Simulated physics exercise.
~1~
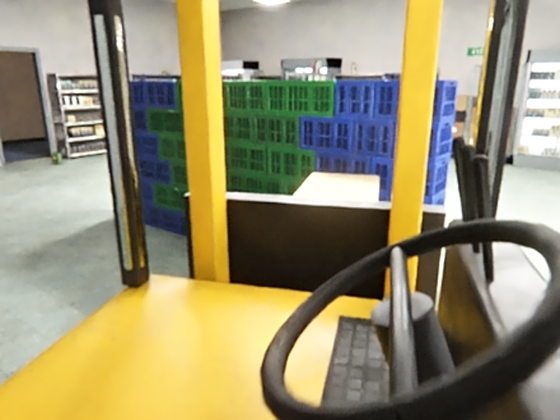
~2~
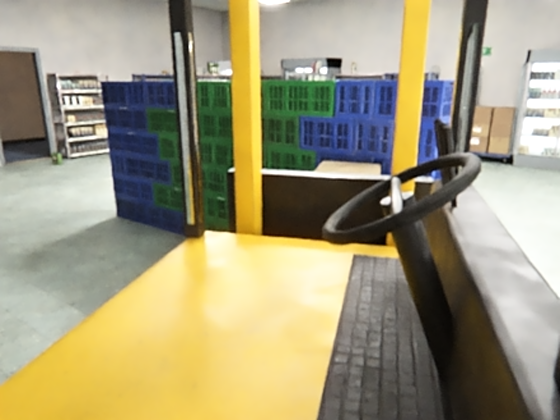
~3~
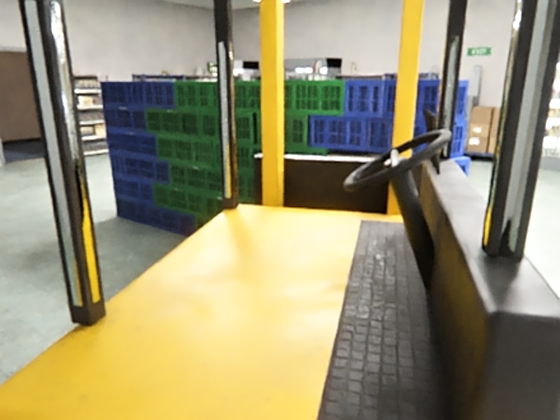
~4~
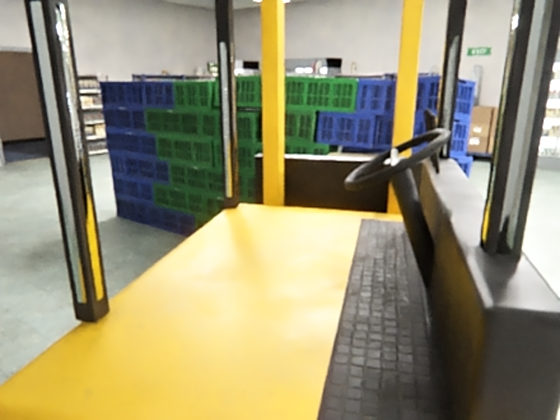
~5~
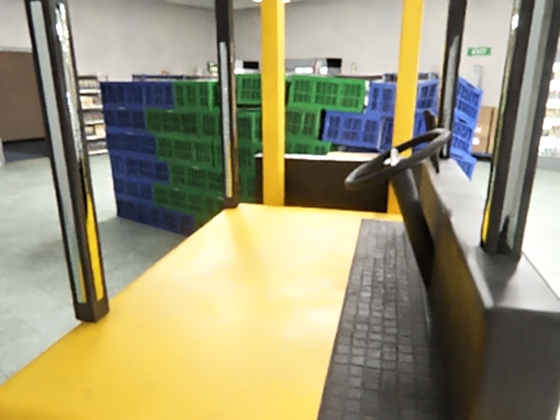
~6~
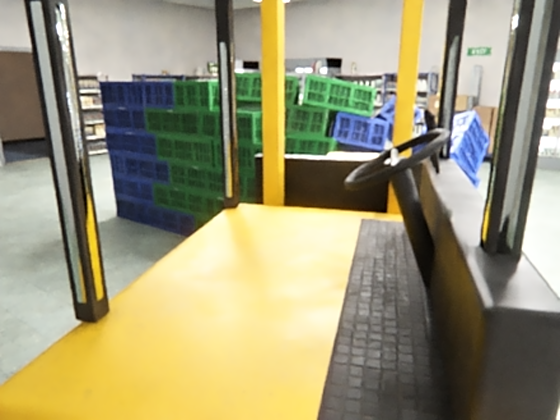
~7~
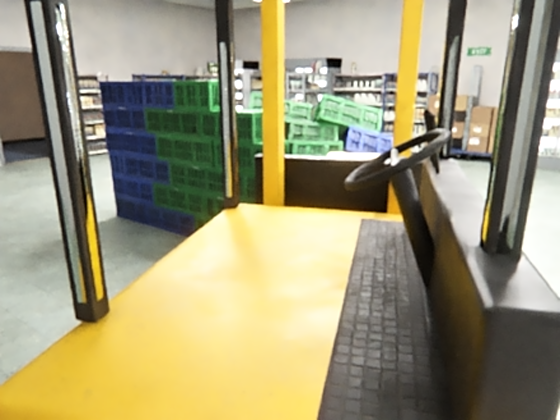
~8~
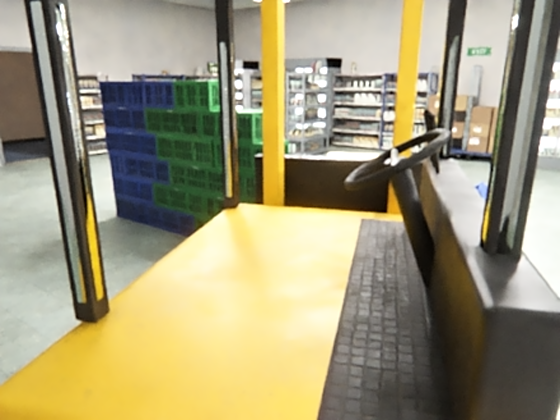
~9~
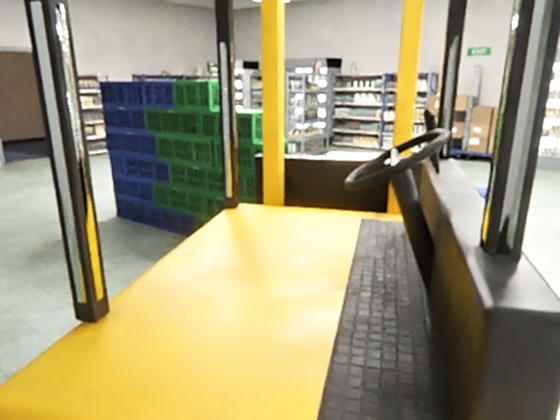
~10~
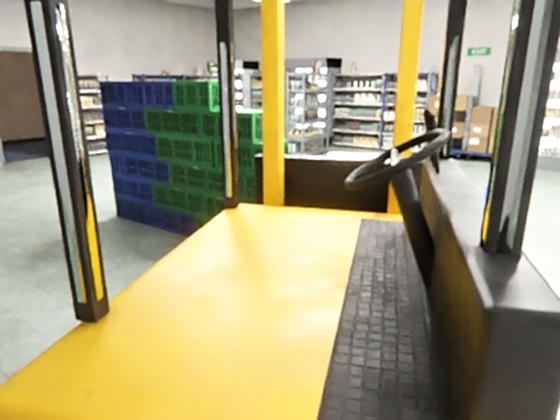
Storeroom with shelves, a yellow lift truck pushing into a blue and green crate wall, right side toppling, left side left standing.
